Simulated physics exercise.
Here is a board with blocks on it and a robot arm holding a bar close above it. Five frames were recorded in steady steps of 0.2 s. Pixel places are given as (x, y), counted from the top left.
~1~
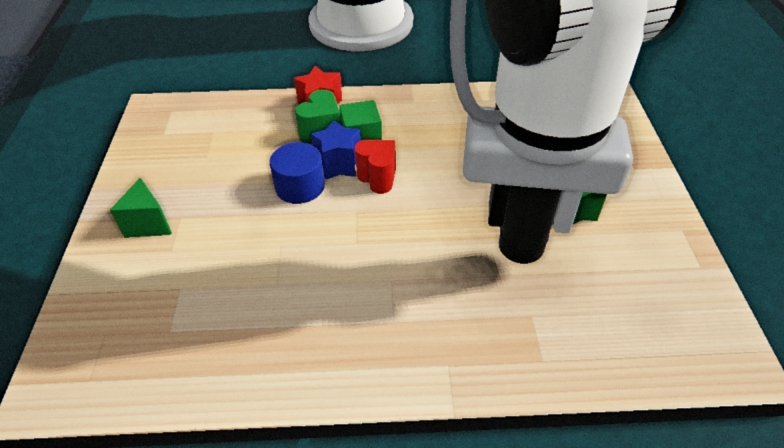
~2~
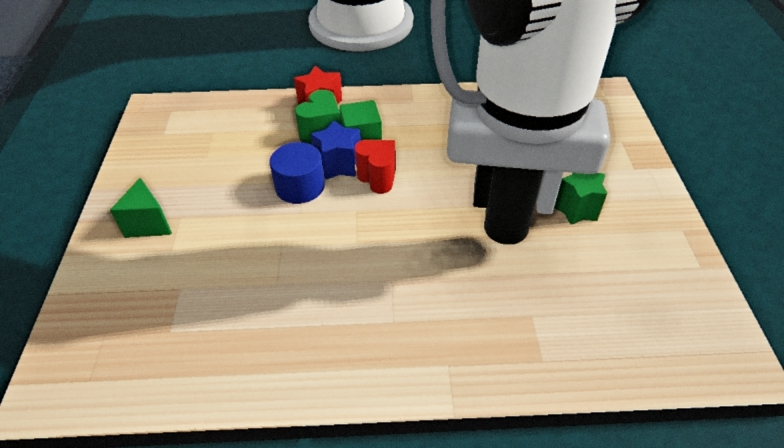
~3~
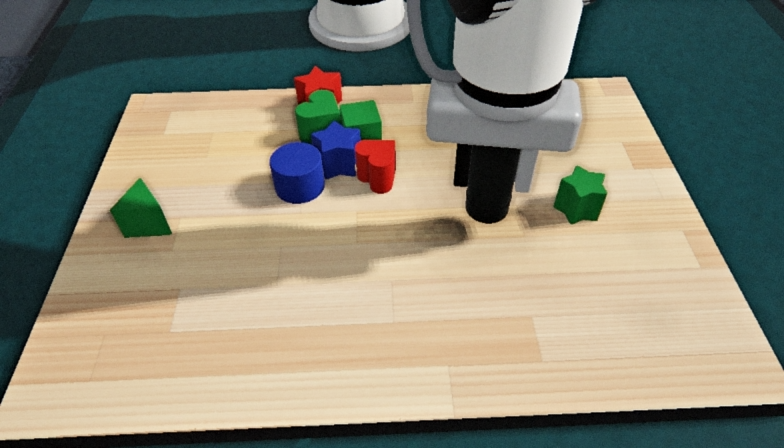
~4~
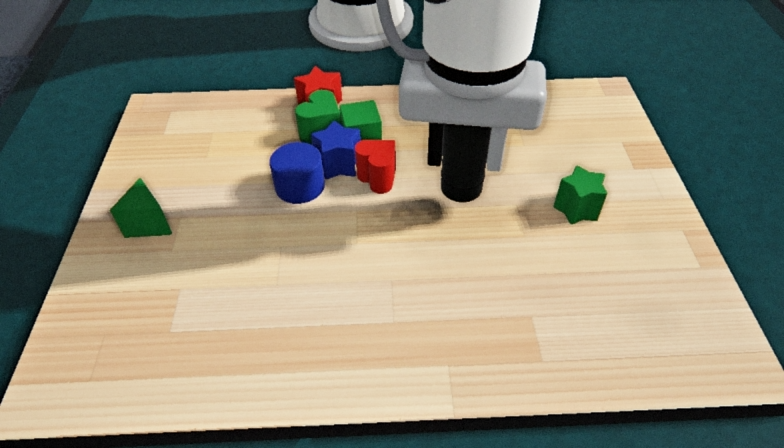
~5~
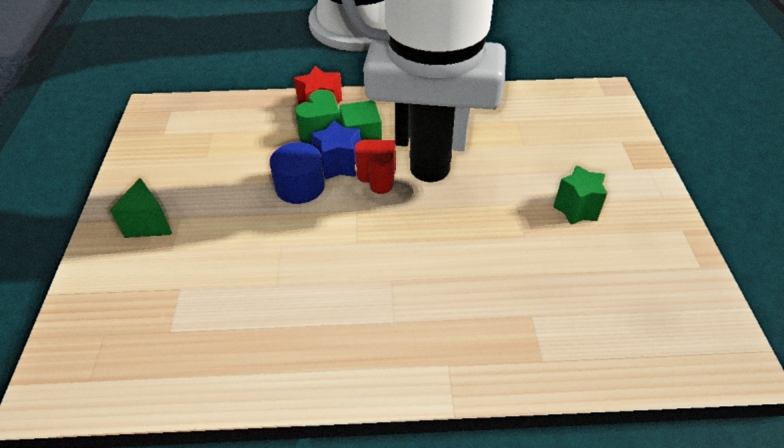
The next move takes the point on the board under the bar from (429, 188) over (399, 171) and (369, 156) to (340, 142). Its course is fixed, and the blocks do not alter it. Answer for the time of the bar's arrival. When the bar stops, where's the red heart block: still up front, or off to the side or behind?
The bar has lost it.
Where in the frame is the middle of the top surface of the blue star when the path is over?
Located at (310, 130).
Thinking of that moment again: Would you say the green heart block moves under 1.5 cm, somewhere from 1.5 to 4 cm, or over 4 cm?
It travels between 1.5 and 4 cm.
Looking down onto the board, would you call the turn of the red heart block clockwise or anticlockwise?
The sense of turning is anti-clockwise.
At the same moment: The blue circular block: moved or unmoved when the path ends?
When the path is over, the blue circular block has left its spot.
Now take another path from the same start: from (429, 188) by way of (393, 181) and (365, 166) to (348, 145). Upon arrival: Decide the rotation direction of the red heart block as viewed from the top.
The twist is anticlockwise.
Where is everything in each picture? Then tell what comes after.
Lower end of the bar (521, 247), tops of blocks, blue circular block (295, 158), green heart block (319, 104), blue star (336, 136), green square block (360, 112), red heart block (377, 150), in the first picture.
Bar (506, 229), blocks as before, in the second picture.
Bar (487, 209), blocks as before, in the third picture.
Bar (461, 189), blocks as before, in the fourth picture.
Bar (430, 170), blue circular block (295, 158), green heart block (319, 104), blue star (336, 136), green square block (360, 112), red heart block (377, 150), in the fifth picture.
The first path, step by step. One third of the way, bar (399, 152); blue circular block (285, 159); blue star (329, 137), turned 25° clockwise; red heart block (362, 148), turned 30° anticlockwise.
Two thirds of the way, bar (367, 137); blue circular block (285, 159); blue star (320, 134), turned 30° clockwise; green square block (356, 106); red heart block (347, 149), turned 50° anticlockwise.
At the end, bar (339, 124); blue circular block (283, 159); green heart block (305, 98); blue star (310, 130), turned 15° clockwise; green square block (347, 92), turned 25° clockwise; red heart block (347, 149), turned 55° anticlockwise.
